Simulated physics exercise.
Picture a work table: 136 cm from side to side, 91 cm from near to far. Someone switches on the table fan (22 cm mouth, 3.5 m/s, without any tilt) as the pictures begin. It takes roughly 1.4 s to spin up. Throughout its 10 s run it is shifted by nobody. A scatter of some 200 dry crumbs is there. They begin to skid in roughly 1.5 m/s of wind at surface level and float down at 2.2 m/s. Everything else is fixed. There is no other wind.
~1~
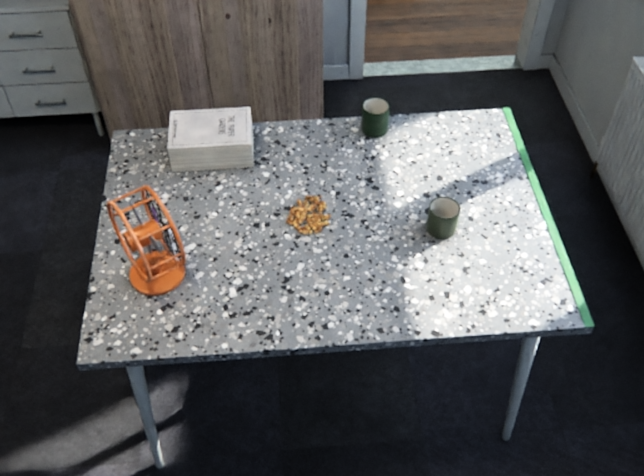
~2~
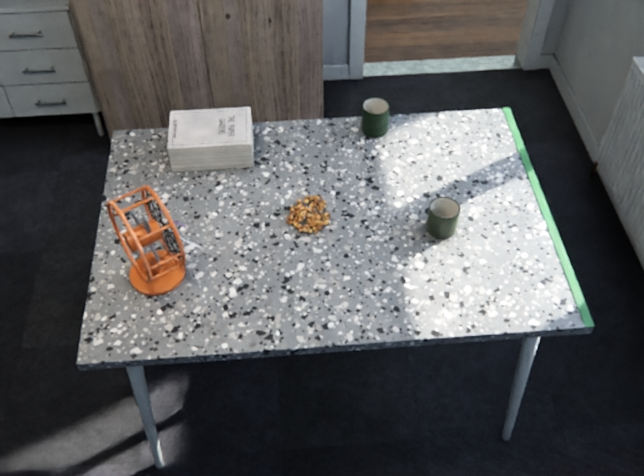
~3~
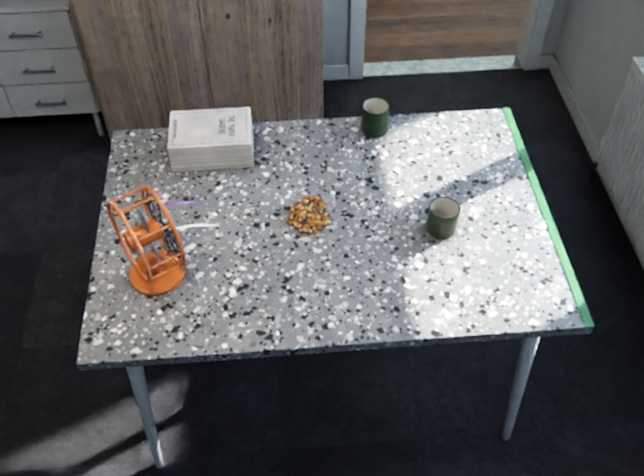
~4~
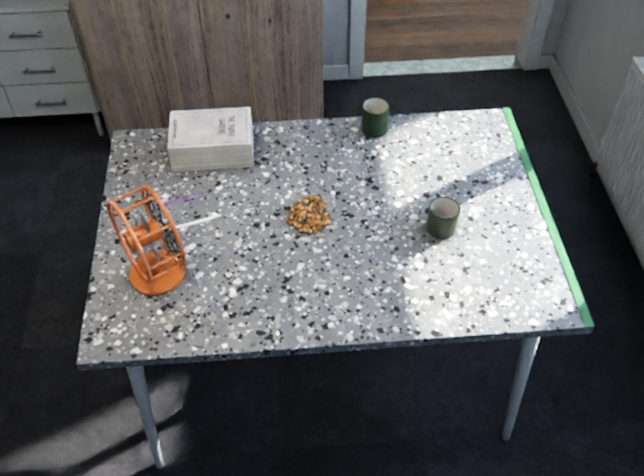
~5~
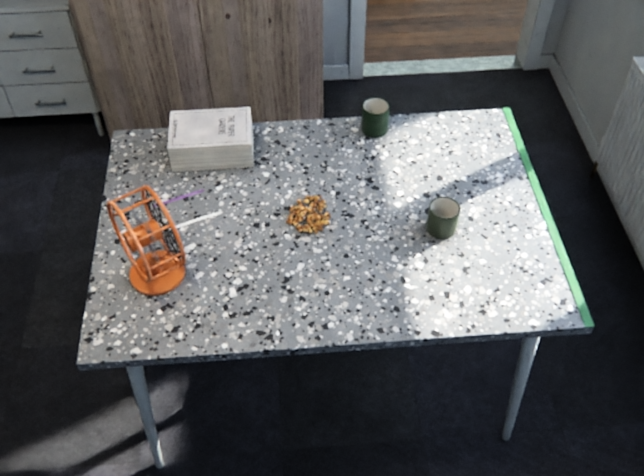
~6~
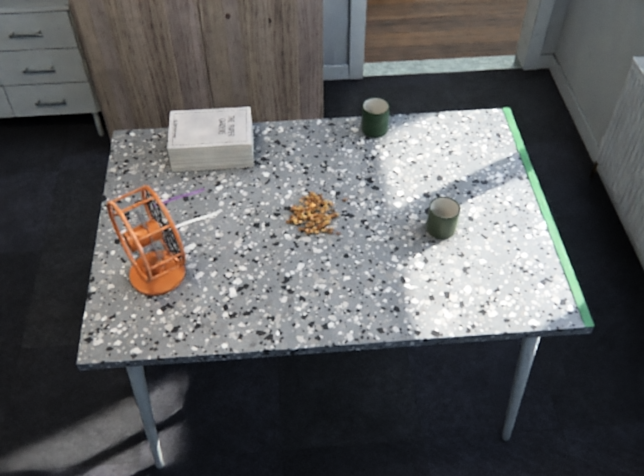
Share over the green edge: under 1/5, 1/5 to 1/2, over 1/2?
Watch, the greater part will wind up over that edge.
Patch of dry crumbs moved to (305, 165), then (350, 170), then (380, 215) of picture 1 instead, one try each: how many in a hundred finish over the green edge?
First try near 2 %, second near 70 %, third near 40 %.
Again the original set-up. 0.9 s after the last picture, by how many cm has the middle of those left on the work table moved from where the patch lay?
About 20 cm.
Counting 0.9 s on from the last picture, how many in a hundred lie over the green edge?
I'd put it at some 25 %.
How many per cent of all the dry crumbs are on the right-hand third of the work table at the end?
Something close to 2 % ends up there.
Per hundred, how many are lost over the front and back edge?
0 % front, 2 % back.
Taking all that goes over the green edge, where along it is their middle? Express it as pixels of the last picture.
The middle of the crossings lies near (517, 128) in the last picture.
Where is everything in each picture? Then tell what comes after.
In the first picture, the middle of the dry crumbs is near (309, 217), none has stirred yet and the mouth of the table fan is at (146, 234).
In the second picture, the middle of the dry crumbs is near (309, 216), none has stirred yet and the green edge is centred on (546, 203).
In the third picture, the middle of the dry crumbs is near (309, 216), none has stirred yet, the top of a mug is at (445, 208) and the top of a book is at (210, 127).
In the fourth picture, the middle of the dry crumbs is near (309, 216) and none has stirred yet.
In the fifth picture, the middle of the dry crumbs is near (309, 217) and none has stirred yet.
In the sixth picture, the middle of the dry crumbs is near (314, 216), the farthest in sight from the table fan is at (345, 200) and about 25 % have left their places.
Then, 0.9 s after the last picture the count stands so, 24 % are over the green edge; the middle of those still in play is near (384, 187).
Then, 2.1 s after the last picture the count stands so, 64 % are over the green edge; the middle of those still in play is near (354, 211).
Then, 4.4 s after the last picture the count stands so, 81 % are over the green edge; the middle of those still in play is near (346, 217).
Then, 8.9 s after the last picture, at the end, 88 % are over the green edge.
